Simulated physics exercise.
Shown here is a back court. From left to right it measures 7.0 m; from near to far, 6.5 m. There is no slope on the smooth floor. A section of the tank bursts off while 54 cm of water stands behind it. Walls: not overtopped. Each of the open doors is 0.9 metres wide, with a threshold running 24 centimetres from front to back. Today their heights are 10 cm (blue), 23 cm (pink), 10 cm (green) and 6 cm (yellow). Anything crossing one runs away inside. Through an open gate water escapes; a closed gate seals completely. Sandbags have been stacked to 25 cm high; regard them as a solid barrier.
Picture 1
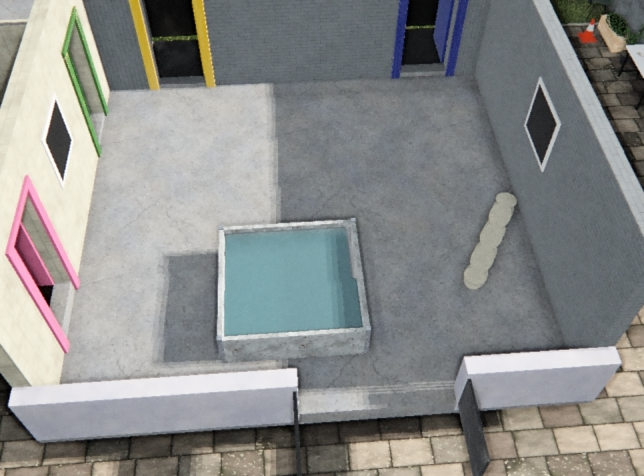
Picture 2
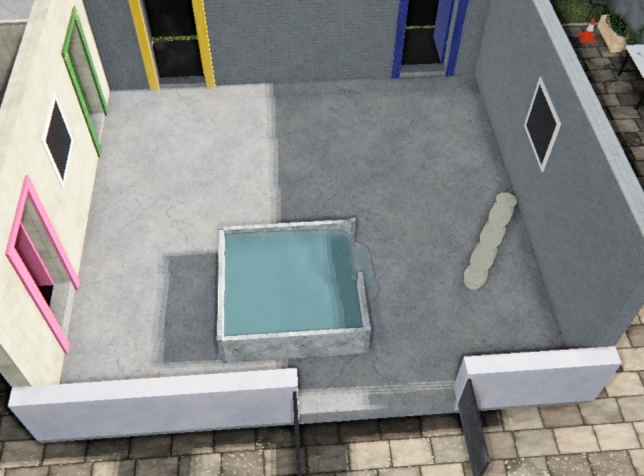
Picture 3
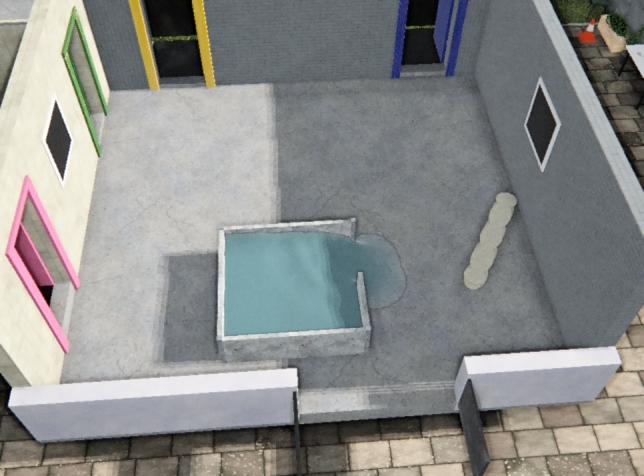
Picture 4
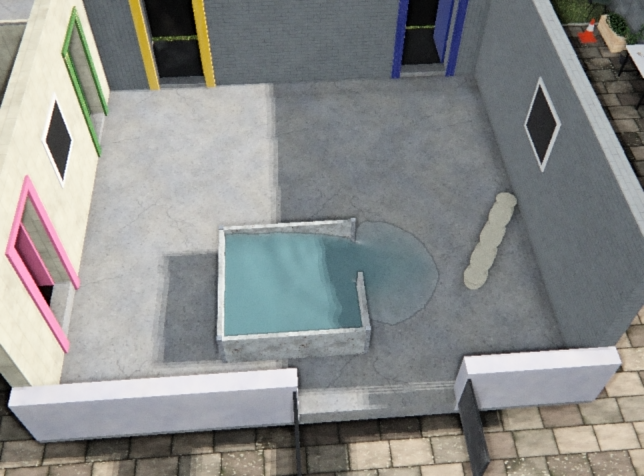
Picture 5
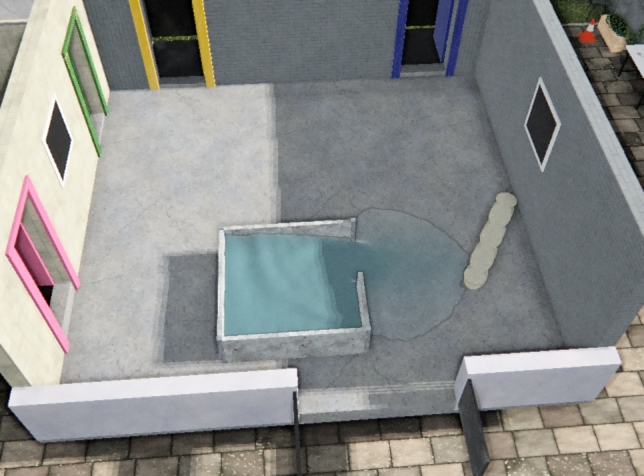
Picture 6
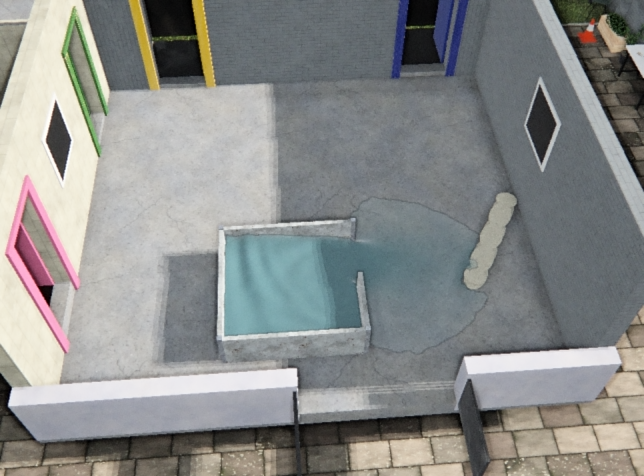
Water poured out through a gap in the right side of a low square tank in a grey courtyard, spreading in a widening rounded puddle across the floor until it reached the pale sandbags.
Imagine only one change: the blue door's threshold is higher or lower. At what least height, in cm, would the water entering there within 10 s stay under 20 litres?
At about 14.5 cm.
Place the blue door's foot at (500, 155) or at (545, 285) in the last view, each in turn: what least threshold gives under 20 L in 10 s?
First place around 11.5 cm, second around 6.0 cm.
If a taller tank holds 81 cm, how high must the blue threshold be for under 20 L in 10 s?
Roughly 24 centimetres.
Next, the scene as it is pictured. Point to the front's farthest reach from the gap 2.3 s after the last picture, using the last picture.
Pixel close to (467, 74).
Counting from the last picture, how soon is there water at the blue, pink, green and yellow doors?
Blue 2.2 s, pink not within the 10 s, green 6.5 s, yellow 5.0 s.
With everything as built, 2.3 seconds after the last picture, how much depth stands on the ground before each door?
Centimetres: Blue = 10, pink = 0, green = 0, yellow = 0.
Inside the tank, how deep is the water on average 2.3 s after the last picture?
Mean depth: Approx. 26 cm.
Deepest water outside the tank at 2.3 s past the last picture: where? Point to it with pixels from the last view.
(467, 74).
Then, 0.7 s after the last picture water covers 15 % of the floor, deepest (28 cm) near (461, 275); it has not reached the blue door.
Then, 2.3 s after the last picture water covers 25 % of the floor, deepest (30 cm) near (467, 74); 10 cm at the blue door, 0 litres in over its 10 cm threshold.
Then, 9.3 s after the last picture water covers 80 % of the floor, deepest (8 cm) near (496, 272); 8 cm at the blue door, 76 litres in over its 10 cm threshold.
At the blue door as built, the water peaked near 18 cm, 3.1 s after the last picture.
Run again over the same 10 s with other heights there, 33 litres in over 13 cm, 8 litres over 17.5 cm. The limit of 20 litres is kept from about 14.5 cm up.
